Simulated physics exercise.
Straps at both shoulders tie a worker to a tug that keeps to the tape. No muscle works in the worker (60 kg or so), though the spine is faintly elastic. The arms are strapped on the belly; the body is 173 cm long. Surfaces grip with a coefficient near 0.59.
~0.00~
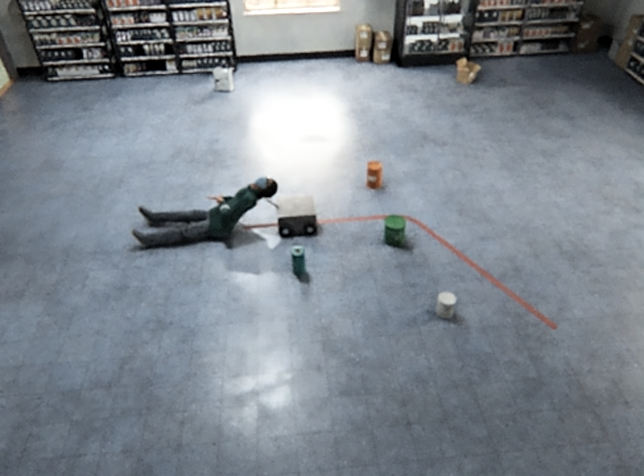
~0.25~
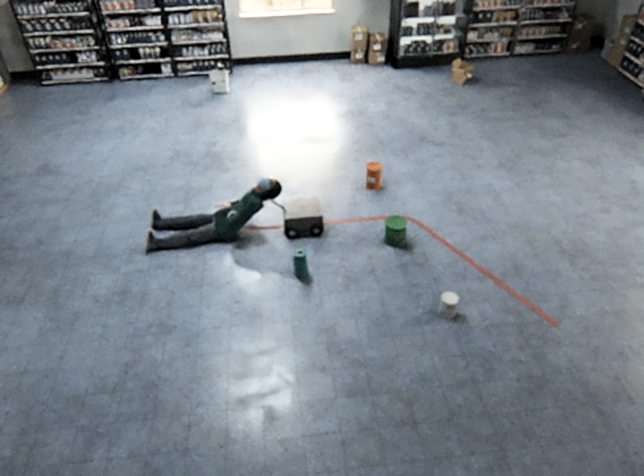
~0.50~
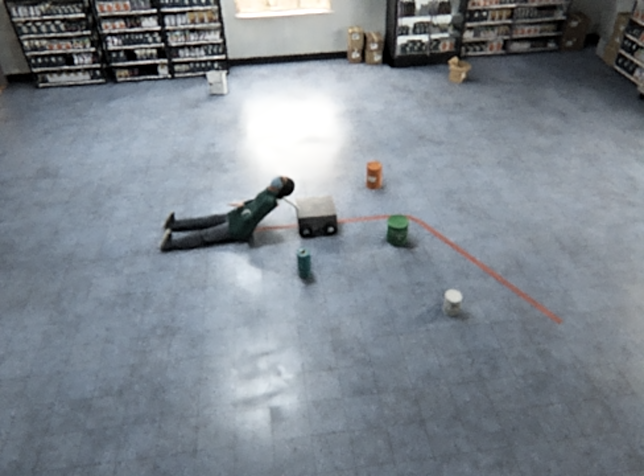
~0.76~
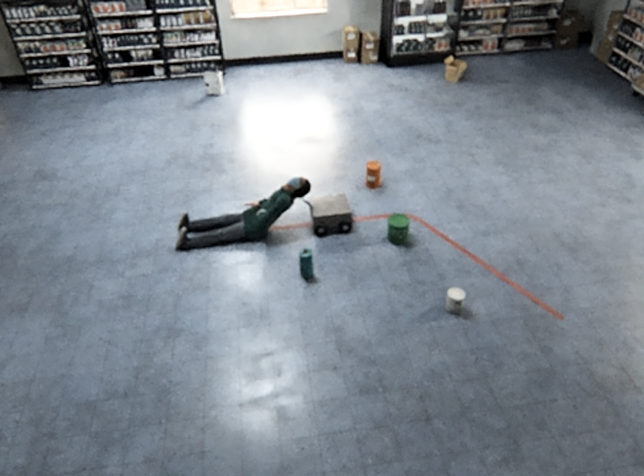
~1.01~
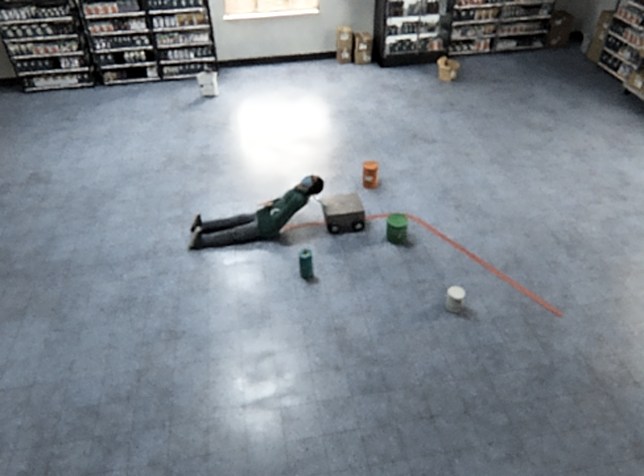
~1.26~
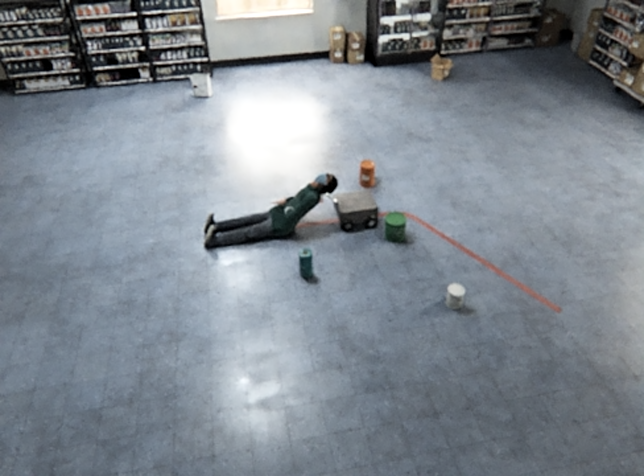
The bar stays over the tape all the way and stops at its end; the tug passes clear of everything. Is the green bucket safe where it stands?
In the end the green bucket takes a hit.
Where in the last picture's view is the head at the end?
At about (587, 278).
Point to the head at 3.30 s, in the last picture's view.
Near (444, 191).
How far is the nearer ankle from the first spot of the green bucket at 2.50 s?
Some 120 cm.
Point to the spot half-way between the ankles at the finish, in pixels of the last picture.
At about (455, 248).
After 2.50 s the green bucket is where it stood, near (395, 227) in the last picture's view; the nearer ankle is 122 cm from that spot.
After 3.30 s the green bucket is where it stood, near (395, 227) in the last picture's view; the orange bin where it stood; the nearer ankle is 82 cm from that spot.
After 4.20 s the green bucket is 18 cm from where it stood, near (406, 235) in the last picture's view; the orange bin where it stood; the nearer ankle is 36 cm from that spot.
After 5.00 s the green bucket is 22 cm from where it stood, near (408, 238) in the last picture's view; the orange bin where it stood; the nearer ankle is 18 cm from that spot.
After 5.9 s, green bucket gets knocked; teal post stays put; orange bin stays put; white can stays put.
